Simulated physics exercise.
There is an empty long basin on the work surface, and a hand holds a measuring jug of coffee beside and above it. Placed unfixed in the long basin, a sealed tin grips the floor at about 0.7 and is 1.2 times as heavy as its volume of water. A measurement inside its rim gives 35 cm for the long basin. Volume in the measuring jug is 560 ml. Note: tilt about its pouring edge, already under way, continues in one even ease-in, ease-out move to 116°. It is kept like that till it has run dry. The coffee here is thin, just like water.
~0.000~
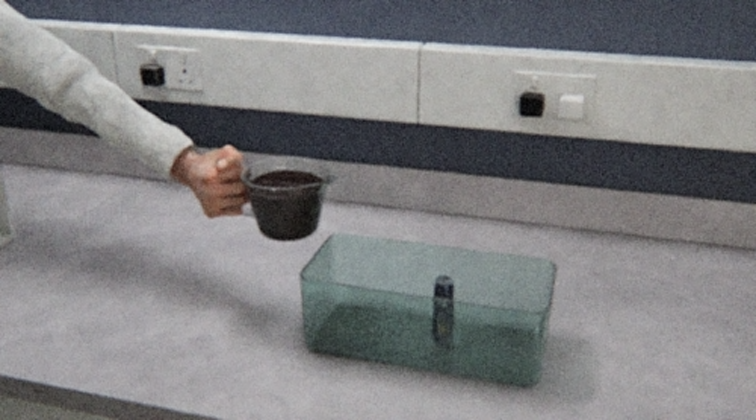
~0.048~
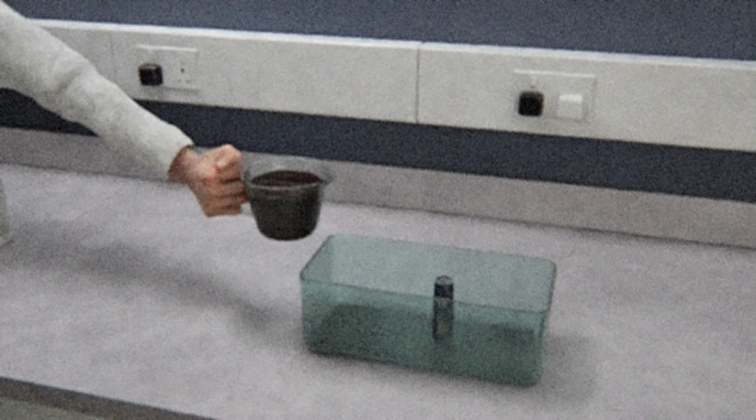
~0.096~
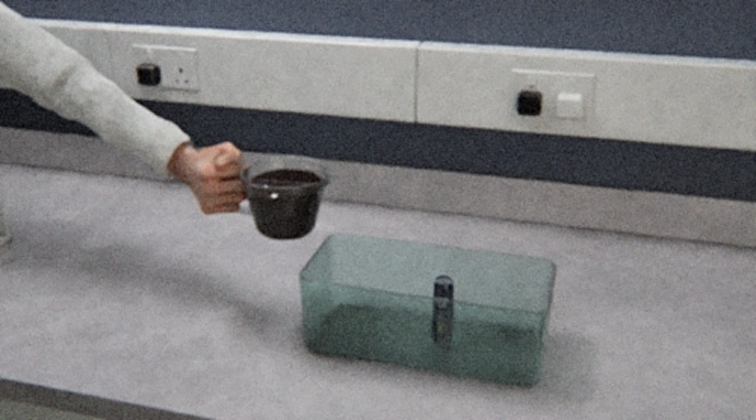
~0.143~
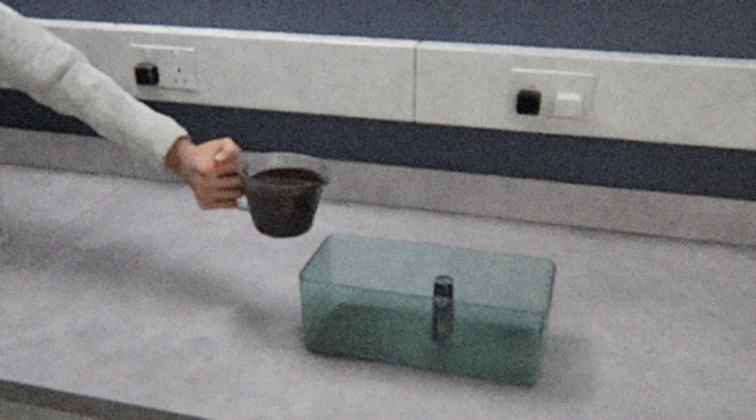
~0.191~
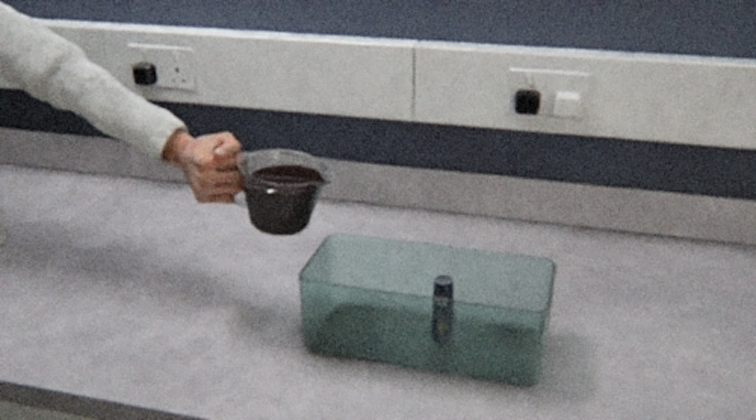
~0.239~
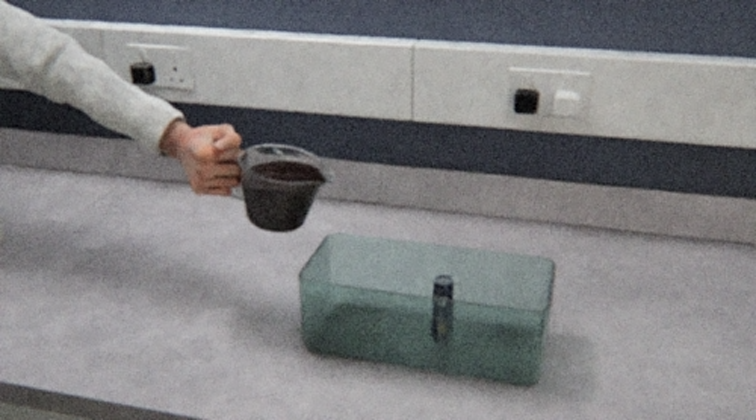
Hand holding a glass jug of dark coffee, slowly tilting it slightly rightward above a green transparent basin containing a small tin.
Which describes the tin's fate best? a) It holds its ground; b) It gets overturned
The answer is a.
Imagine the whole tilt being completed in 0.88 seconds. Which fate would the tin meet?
After the tilt, the tin is still standing.
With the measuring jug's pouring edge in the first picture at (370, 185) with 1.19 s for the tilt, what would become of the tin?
Then it tips over.
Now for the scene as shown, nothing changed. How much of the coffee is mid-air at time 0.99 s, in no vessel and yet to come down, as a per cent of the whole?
About 16 % of the total.
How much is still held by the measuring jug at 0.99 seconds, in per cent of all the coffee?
About 4 per cent.
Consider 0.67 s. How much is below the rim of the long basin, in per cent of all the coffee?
About 10%.
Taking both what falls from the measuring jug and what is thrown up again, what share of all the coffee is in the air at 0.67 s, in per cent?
Around 28 in a hundred.
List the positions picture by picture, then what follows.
In the first picture, it leans 0°; its right rim is at (337, 179); the coffee meets the walls at (253, 178) and (325, 186); the long basin's rim runs from (316, 255) to (553, 288); the tin's top is at (445, 283).
In the second picture, it leans 0°; its right rim is at (337, 179); the coffee meets the walls at (252, 178) and (325, 185).
In the third picture, it leans 2°; its right rim is at (336, 180); the coffee meets the walls at (251, 177) and (324, 184).
In the fourth picture, it leans 4°; its right rim is at (336, 180); the coffee meets the walls at (250, 176) and (324, 182).
In the fifth picture, it leans 7°; its right rim is at (335, 180); the coffee meets the walls at (249, 173) and (324, 181).
In the sixth picture, it leans 11°; its right rim is at (335, 180); the coffee meets the walls at (248, 169) and (325, 178).
Then, 0.67 s in, the tilt is 70° and 62 per cent is still to pour; the tin stands where it began.
Then, 0.99 s in, the tilt is 108° and 4 per cent is still to pour; the tin stands where it began.
Then, 1.33 s in, the tilt is 116° and 0 per cent is still to pour; the tin stands where it began.
Then, 1.69 s in, the tilt is 116° and 0 per cent is still to pour; the tin stands where it began.
Finally, the tin stands where it began.
